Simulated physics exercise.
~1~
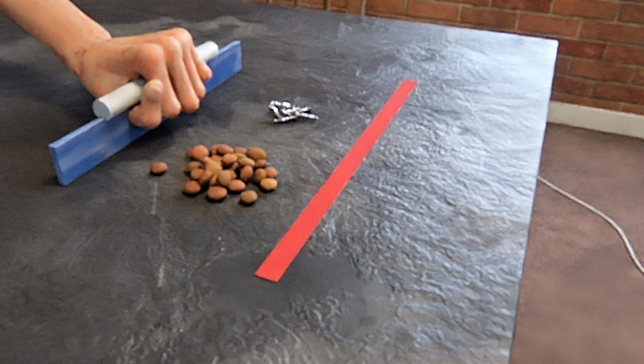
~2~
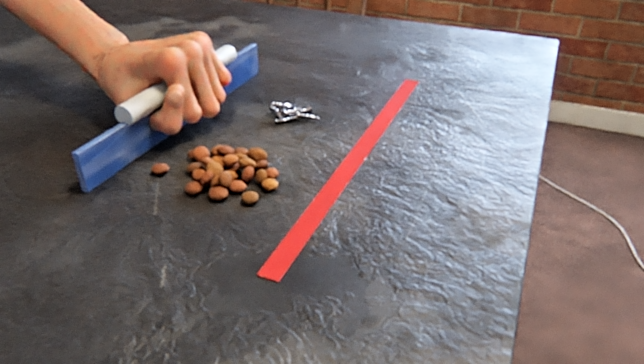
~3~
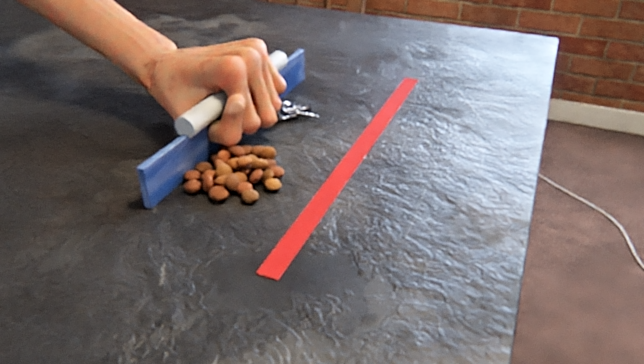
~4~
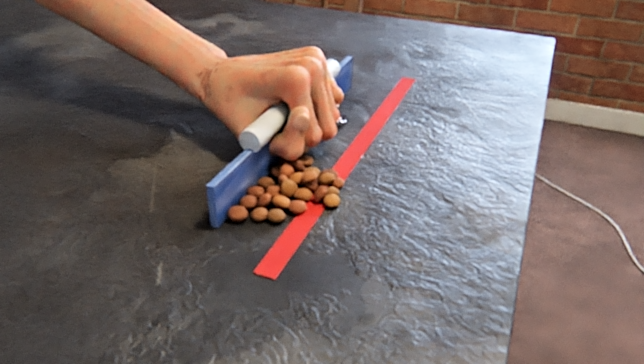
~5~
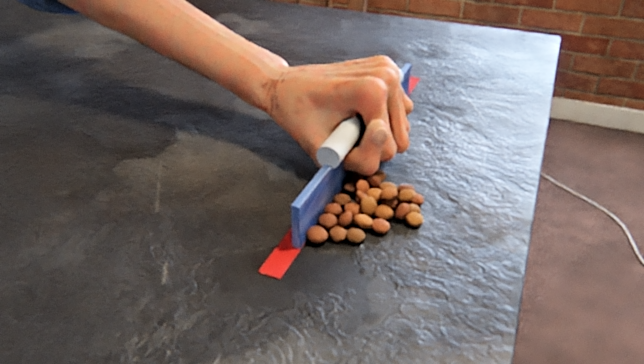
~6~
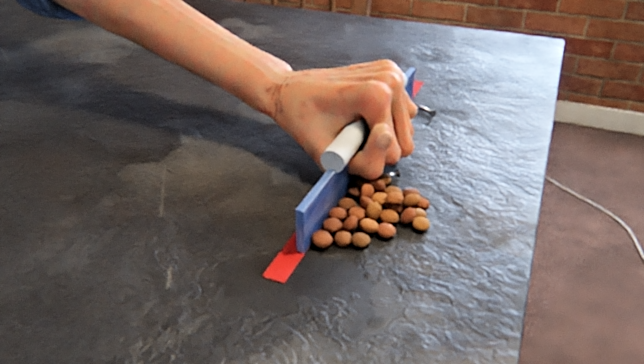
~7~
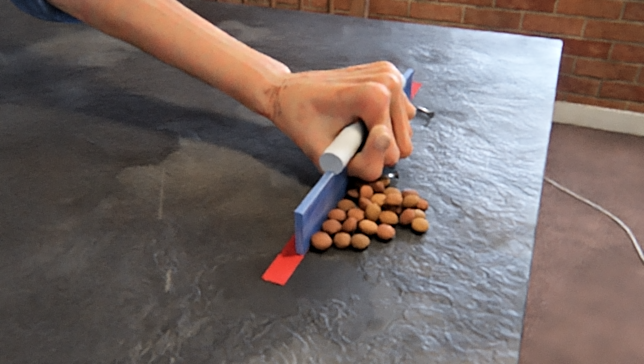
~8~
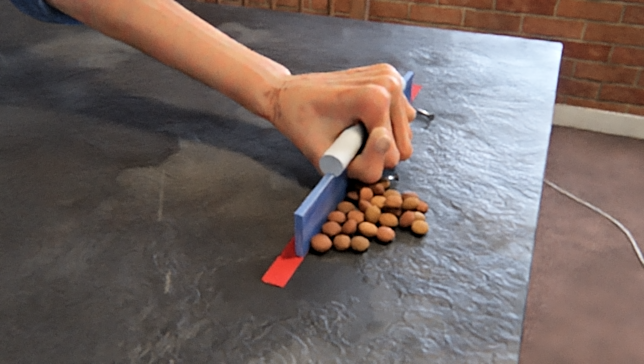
A hand grips the pale rod handle of a blue scraper at the left of a dark, textured tabletop, seen from above at a slight angle, with a brick wall behind. In front of it lie a loose pile of brown, rounded pieces and, farther back, a small cluster of silvery bits, with a strip of red tape beyond them. The hand pushes the scraper right, gathering the brown pieces and then the silvery ones, and drives both across the tape. The scraper stops on the red strip and stays there. Both lots rest on the table, short of its right edge.
